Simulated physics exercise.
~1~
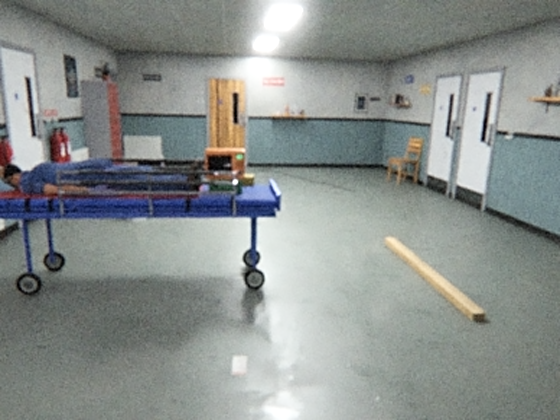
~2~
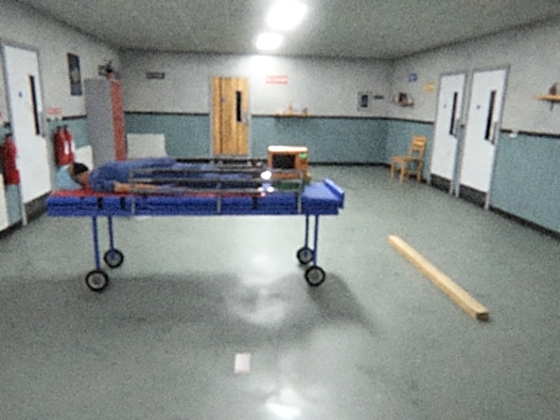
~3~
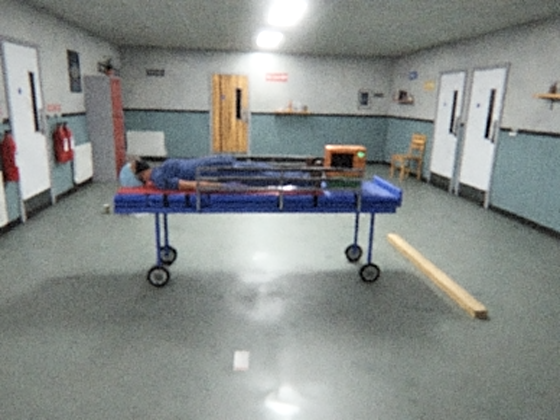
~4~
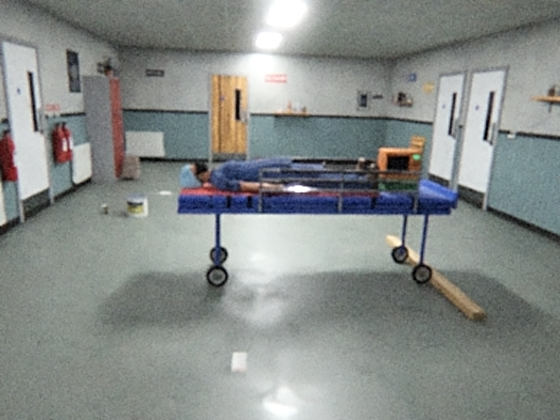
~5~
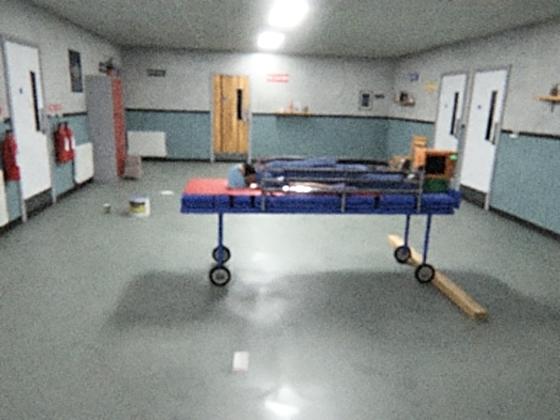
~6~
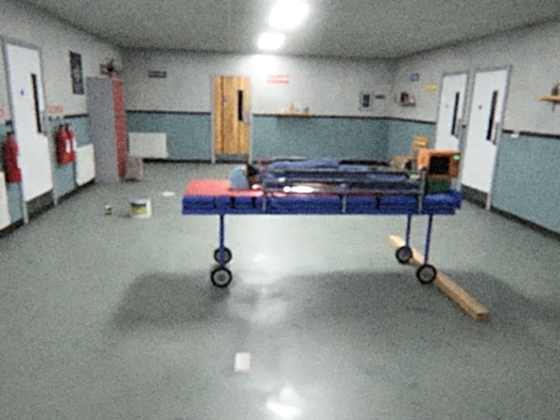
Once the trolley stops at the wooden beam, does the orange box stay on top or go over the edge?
The orange box stays on top. It slides towards the right end of the trolley but comes to rest there without going over.
